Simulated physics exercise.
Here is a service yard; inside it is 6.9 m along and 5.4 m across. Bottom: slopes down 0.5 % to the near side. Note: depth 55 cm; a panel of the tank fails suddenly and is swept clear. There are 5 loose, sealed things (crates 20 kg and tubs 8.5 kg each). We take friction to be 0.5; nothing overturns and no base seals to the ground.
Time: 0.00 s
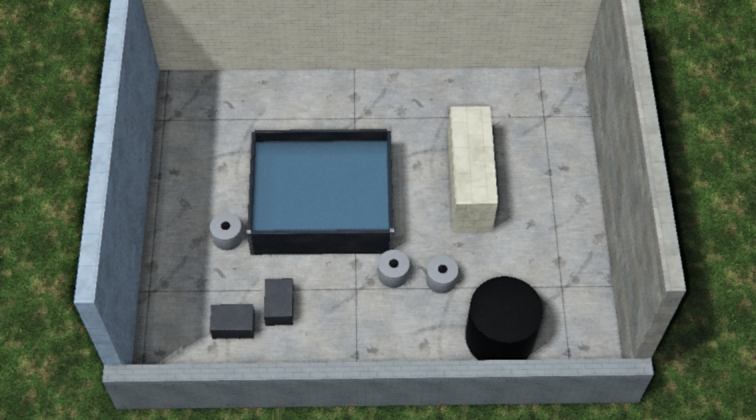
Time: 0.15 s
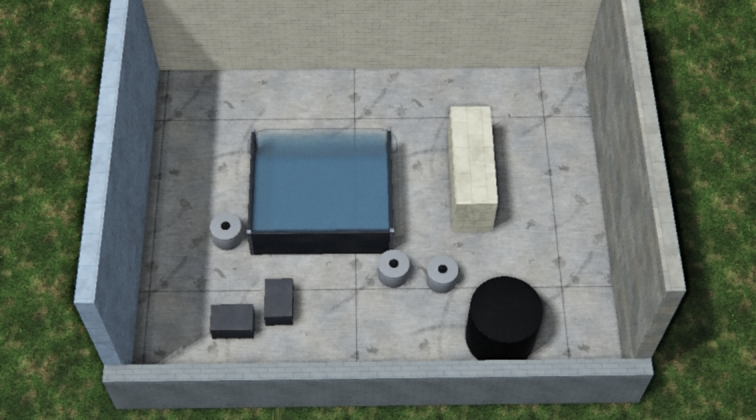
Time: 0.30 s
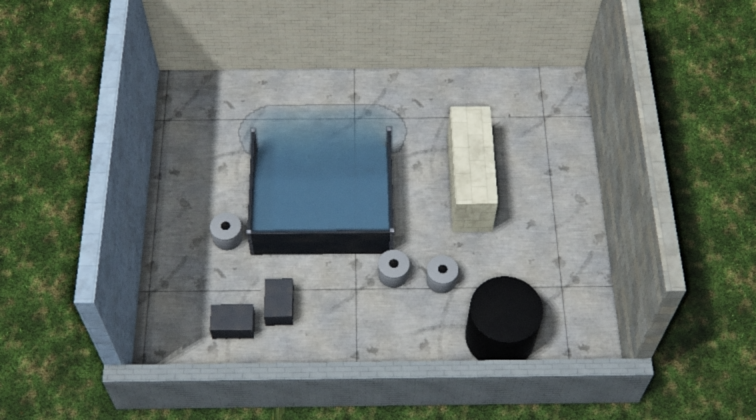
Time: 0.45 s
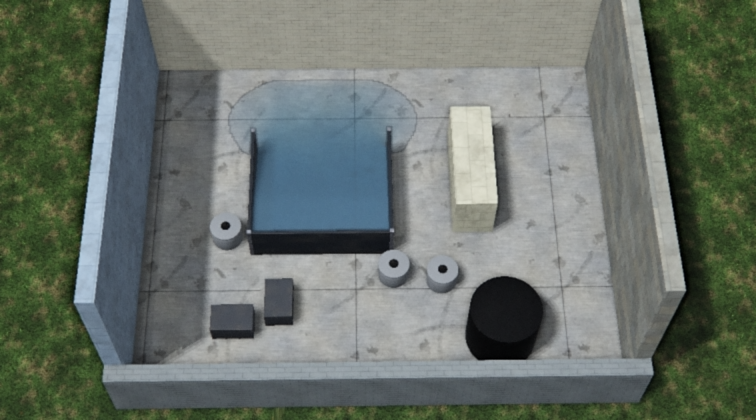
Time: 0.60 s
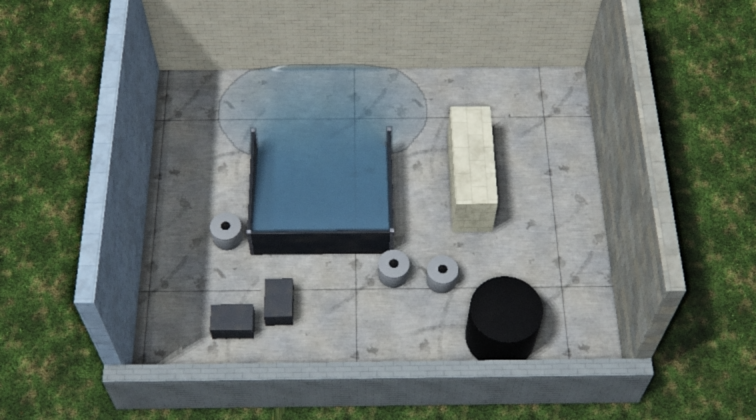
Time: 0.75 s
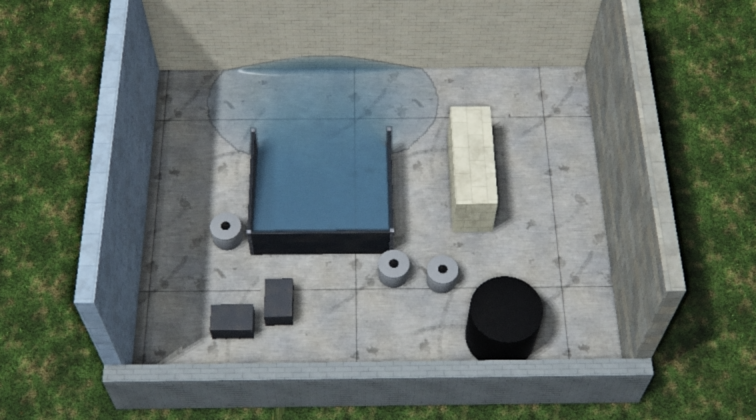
Water in a dark-sided tank broke out through its far side and spread in a widening, rounded sheet across the paved yard to the back wall, while the grey tubs and dark crates stayed put.
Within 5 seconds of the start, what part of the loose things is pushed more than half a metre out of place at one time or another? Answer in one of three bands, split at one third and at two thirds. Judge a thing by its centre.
Under a third.
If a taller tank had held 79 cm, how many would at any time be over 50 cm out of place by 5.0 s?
The count would be 2.
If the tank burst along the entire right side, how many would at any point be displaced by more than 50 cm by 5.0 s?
The answer then is 1.
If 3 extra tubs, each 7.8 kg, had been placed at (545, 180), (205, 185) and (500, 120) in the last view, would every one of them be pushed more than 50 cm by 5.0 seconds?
Going through them in turn, I'd say beyond, beyond and beyond.
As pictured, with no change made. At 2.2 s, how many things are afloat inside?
The number is 0.
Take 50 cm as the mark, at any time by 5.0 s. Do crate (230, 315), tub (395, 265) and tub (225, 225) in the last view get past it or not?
One by one: Below the line; below the line; above the line.
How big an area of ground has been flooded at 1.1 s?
Some 10.0 m2 of it.
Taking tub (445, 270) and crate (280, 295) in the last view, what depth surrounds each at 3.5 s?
Roughly 0 and 0 cm.
After 1.1 s 0 of 5 are over 50 cm from their spots; 0 afloat.
After 2.2 s 0 of 5 are over 50 cm from their spots; 0 afloat.
After 3.5 s 0 of 5 are over 50 cm from their spots; 0 afloat.
After 5.0 s 1 of 5 are over 50 cm from their spots, and 1 have been at some point; 1 afloat.
